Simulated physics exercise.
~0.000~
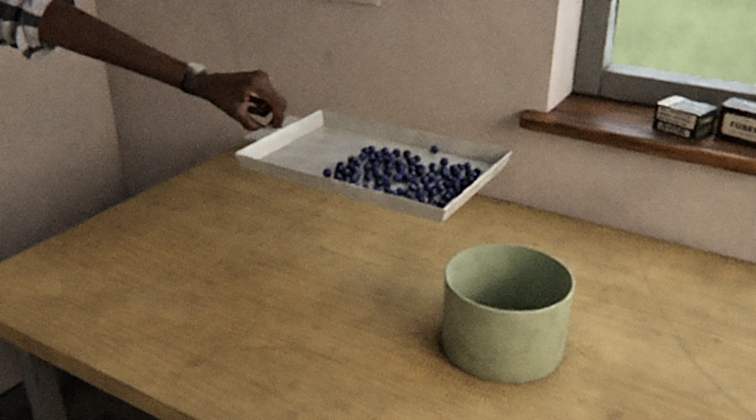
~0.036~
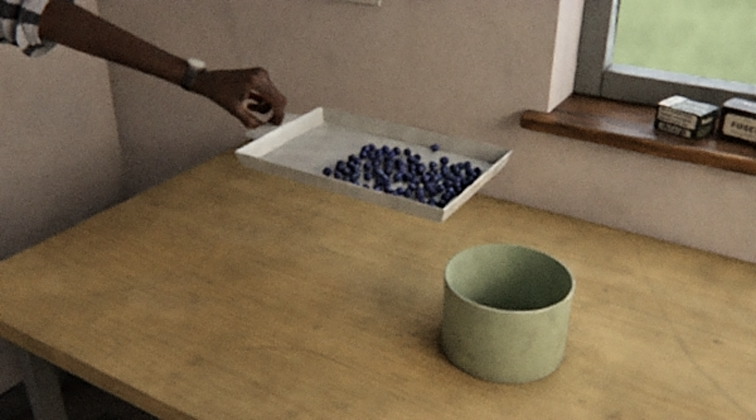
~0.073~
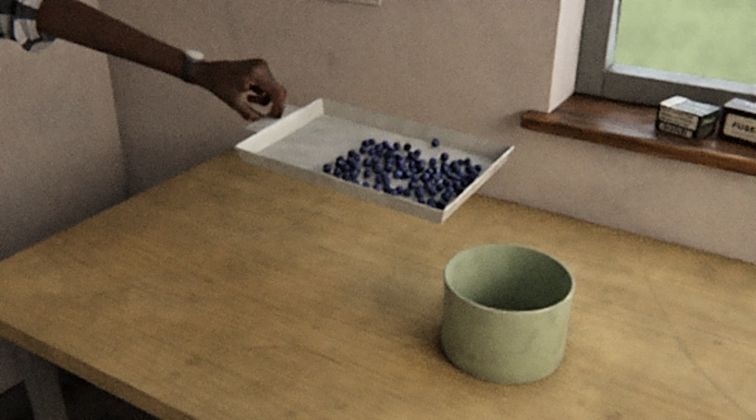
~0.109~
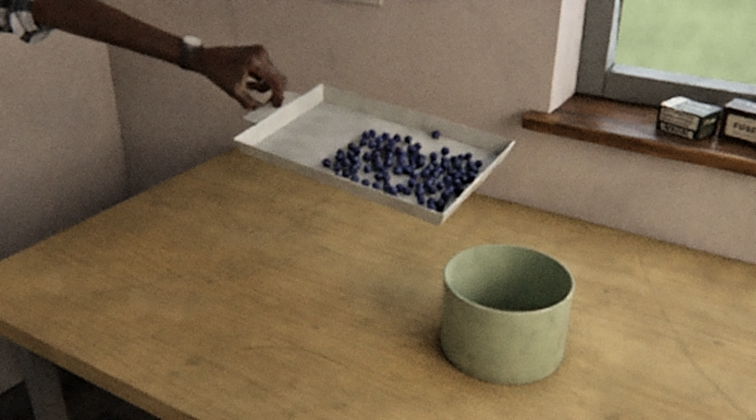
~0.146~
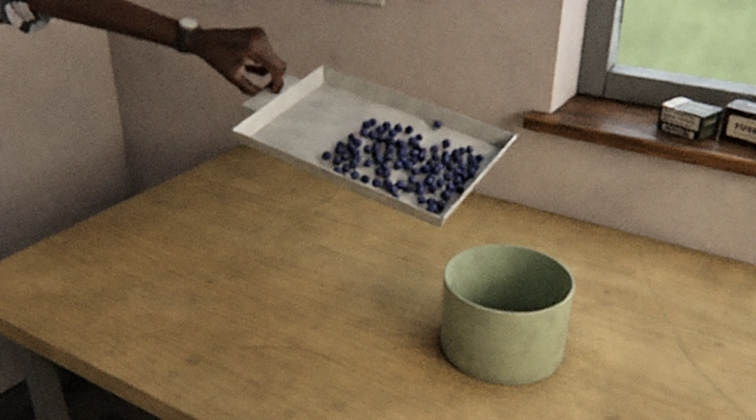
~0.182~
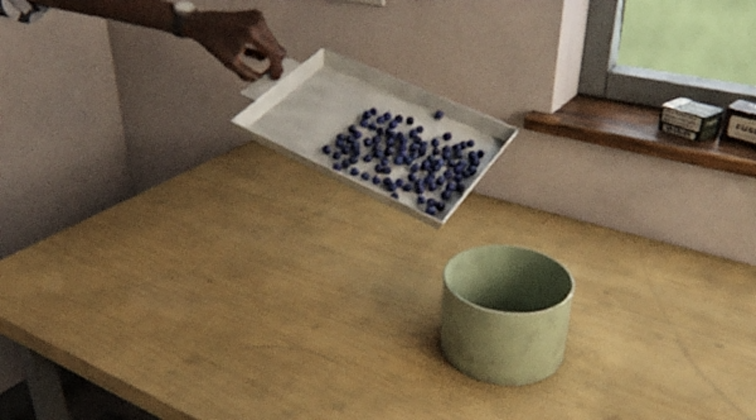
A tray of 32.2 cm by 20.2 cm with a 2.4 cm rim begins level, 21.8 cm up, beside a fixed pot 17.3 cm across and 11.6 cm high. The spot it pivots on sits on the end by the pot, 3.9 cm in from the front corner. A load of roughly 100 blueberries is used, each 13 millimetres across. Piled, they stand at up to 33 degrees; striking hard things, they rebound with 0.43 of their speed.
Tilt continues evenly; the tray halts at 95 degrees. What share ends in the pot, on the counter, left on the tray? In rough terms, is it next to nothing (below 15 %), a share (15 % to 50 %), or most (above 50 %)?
Roughly: Pot: Next to nothing, counter: Most, left on the tray: Next to nothing.
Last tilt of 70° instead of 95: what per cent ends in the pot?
I'd put it at close to 0 per cent.
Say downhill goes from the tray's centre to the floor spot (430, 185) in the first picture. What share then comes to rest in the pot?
That would be close to 75 per cent.
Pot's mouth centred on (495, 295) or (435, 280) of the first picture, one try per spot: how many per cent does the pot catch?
About 50 and 75 per cent.
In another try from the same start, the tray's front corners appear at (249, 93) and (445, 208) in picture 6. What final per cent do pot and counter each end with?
Pot: 80, counter: 20.
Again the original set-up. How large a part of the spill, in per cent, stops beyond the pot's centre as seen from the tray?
Estimate: Roughly 30 per cent of the pieces.
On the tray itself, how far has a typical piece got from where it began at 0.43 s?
By then it sits near 5 cm from where it began.
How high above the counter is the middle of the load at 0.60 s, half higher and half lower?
Roughly 26 cm.
After 0.43 s, tilt 57 degrees; the tray holds 100 %, the pot 0 %.
After 0.60 s, tilt 84 degrees; the tray holds 95 %, the pot 0 %.
After 0.88 s, tilt 95 degrees; the tray holds 10 %, the pot 0 %.
At rest (1.9 s), pot 5 %, counter 95 %, tray 0 %.
